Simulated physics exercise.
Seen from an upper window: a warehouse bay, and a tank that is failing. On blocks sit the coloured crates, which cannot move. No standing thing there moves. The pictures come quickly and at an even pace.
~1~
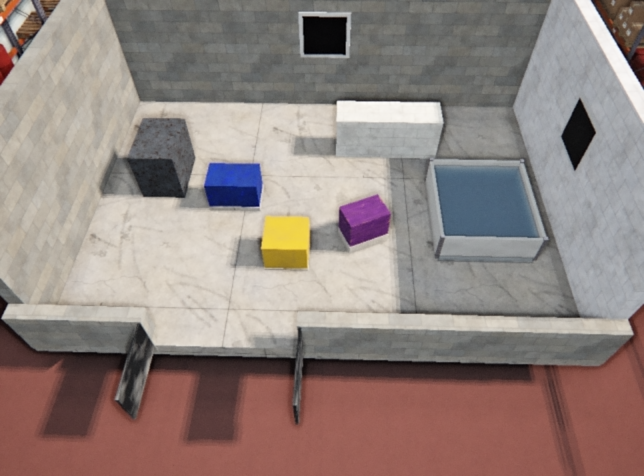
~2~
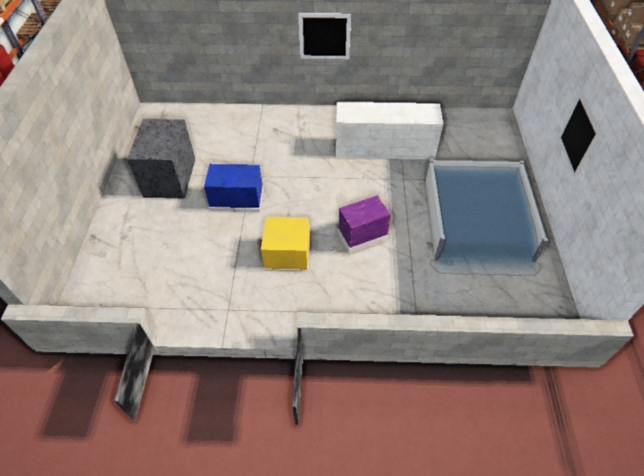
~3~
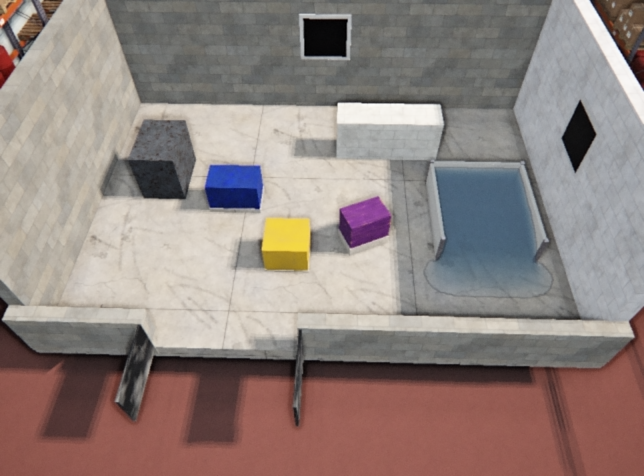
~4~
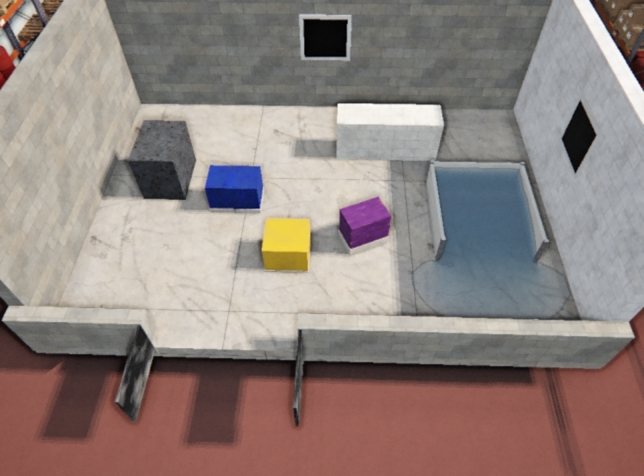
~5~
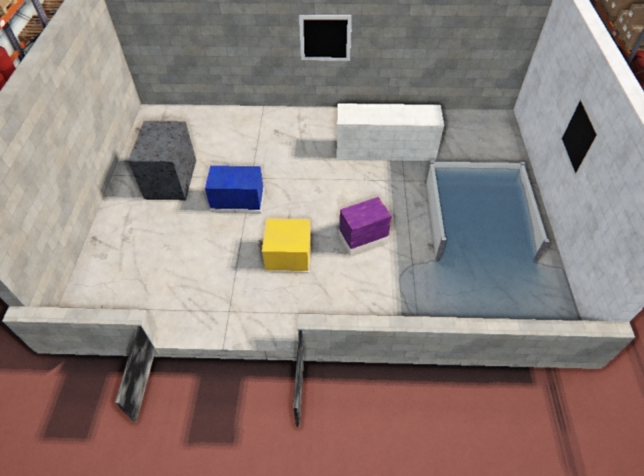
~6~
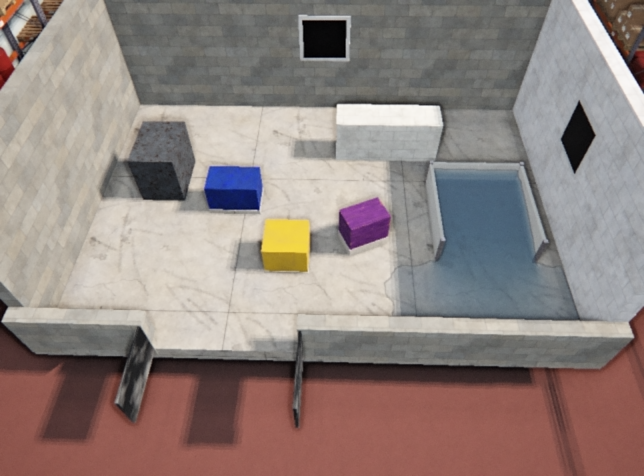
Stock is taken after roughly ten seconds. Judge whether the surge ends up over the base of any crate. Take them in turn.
The blue crate keeps dry. The purple crate keeps dry. The yellow crate gets wet.
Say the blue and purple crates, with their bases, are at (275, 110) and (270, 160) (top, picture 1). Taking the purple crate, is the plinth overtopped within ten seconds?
Outcome for the purple crate: It is never reached.
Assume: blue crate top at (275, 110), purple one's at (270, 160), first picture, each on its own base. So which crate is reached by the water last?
Blue crate.
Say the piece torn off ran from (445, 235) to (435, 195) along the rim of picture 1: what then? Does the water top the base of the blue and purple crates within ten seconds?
In short: Blue stays untouched; purple gets drenched.
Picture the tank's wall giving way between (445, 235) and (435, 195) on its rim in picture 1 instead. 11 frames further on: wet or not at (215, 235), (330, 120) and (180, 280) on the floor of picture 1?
Okay, the first is left untouched, the next is left untouched, and the last is left untouched.
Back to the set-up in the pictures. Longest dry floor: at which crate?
That's the blue one.
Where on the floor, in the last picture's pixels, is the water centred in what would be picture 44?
I'd mark it close to (378, 240).
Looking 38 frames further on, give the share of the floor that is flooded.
Roughly 55 percent, I'd say.
A moment on, water covers 10 % of the floor; the blue crate not reached, the purple crate not reached, the yellow crate not reached.
Next, water covers 15 % of the floor; the blue crate not reached, the purple crate not reached, the yellow crate not reached.
Then, water covers 35 % of the floor; the blue crate not reached, the purple crate water round its plinth, the yellow crate water round its plinth.
Later, water covers 55 % of the floor; the blue crate water round its plinth, the purple crate water round its plinth, the yellow crate water round its plinth.
In the end, water covers 85 % of the floor; the blue crate stayed above the water, the purple crate stayed above the water, the yellow crate was topped.
